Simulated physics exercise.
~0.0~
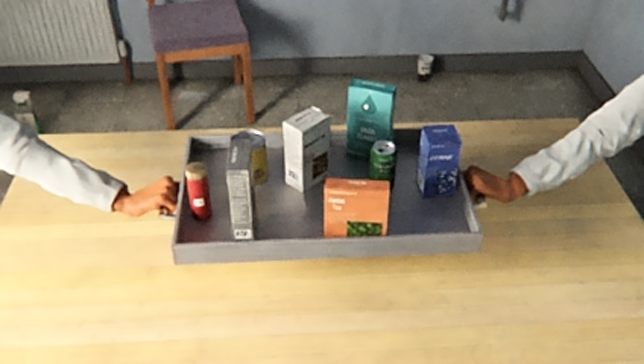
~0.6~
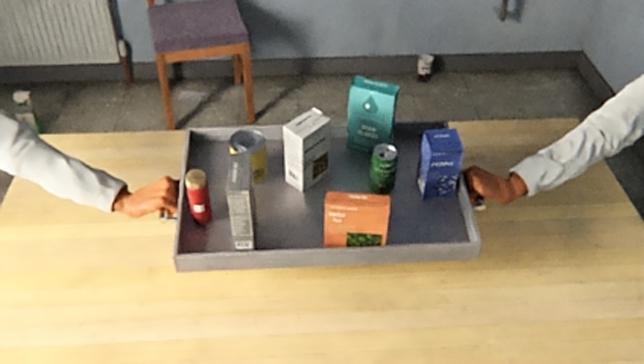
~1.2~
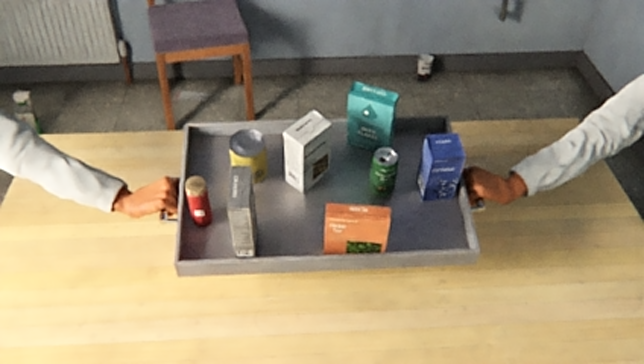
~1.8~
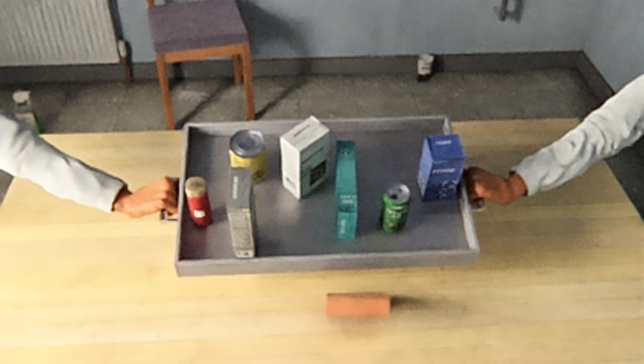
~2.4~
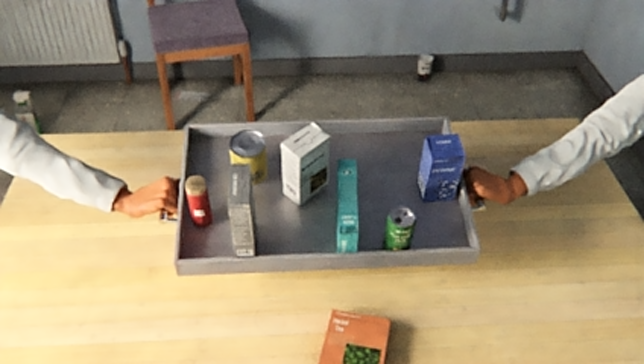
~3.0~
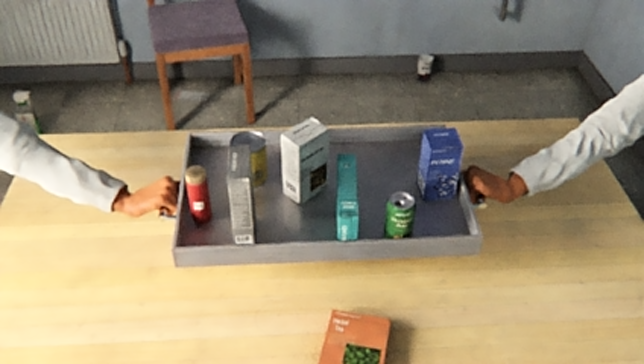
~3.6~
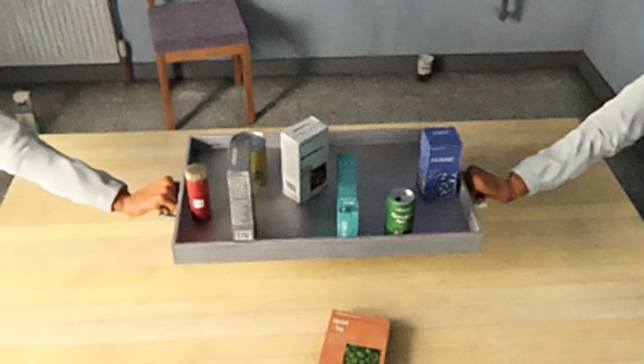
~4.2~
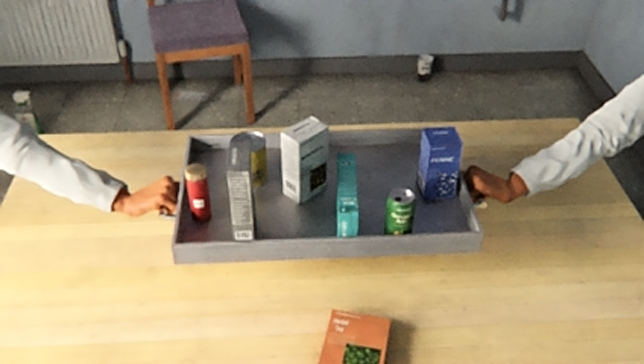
Two hands tilted a grocery-filled tray toward the near side, sending the orange packet over the rim onto the table, while the turquoise packet toppled and the green can slid forward; then they levelled it, with the other items still standing.
